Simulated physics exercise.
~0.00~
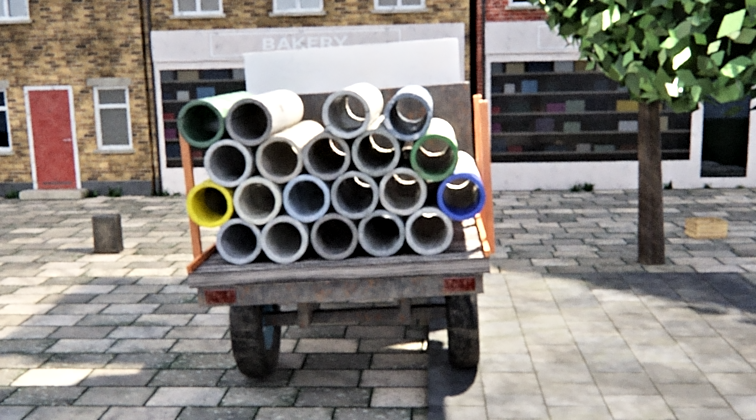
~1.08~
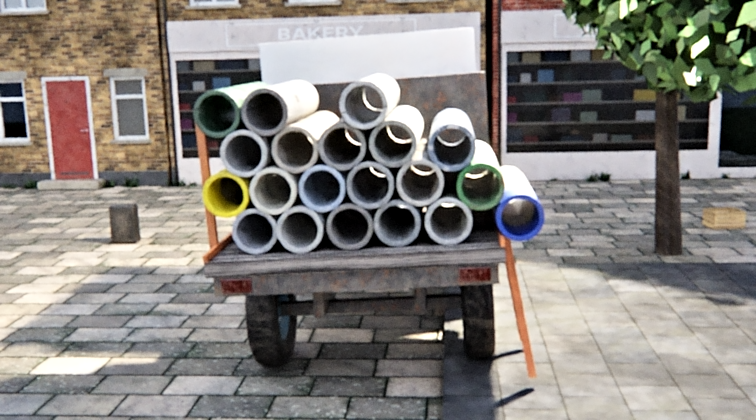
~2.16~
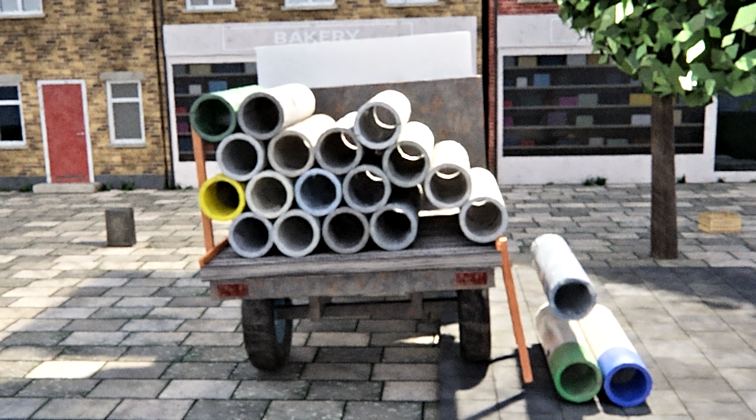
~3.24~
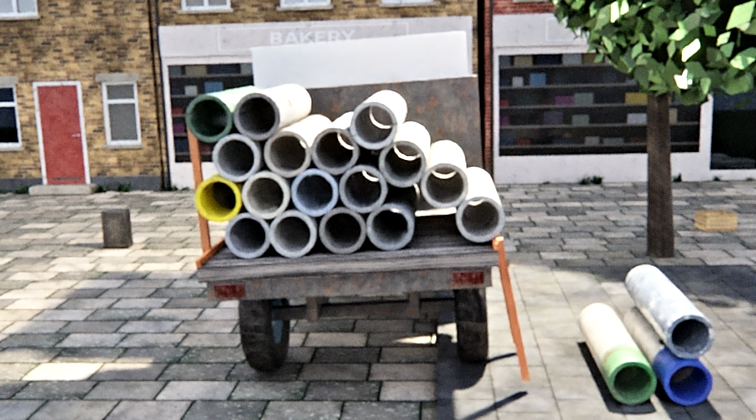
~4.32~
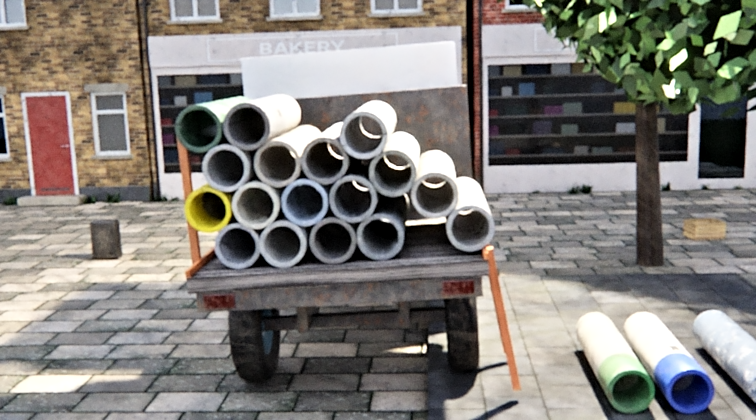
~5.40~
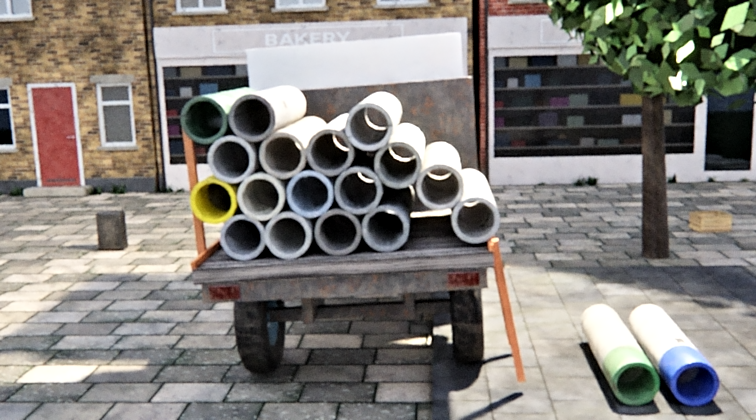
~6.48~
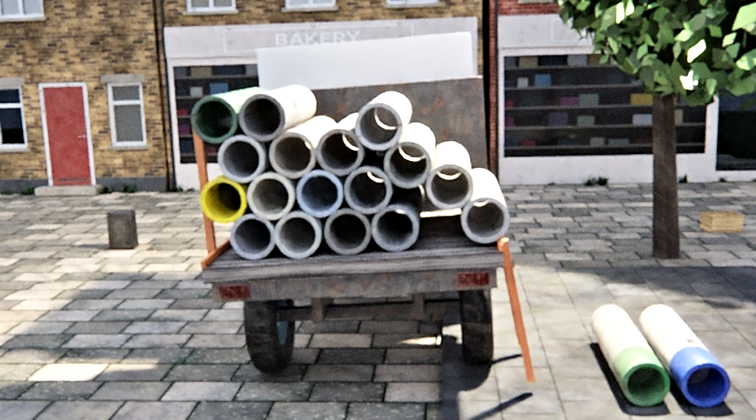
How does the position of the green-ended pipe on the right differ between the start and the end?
At the start it is stacked in the load near the right side of the lorry. At the end it lies on the paving to the right of the lorry, beside the blue pipe.
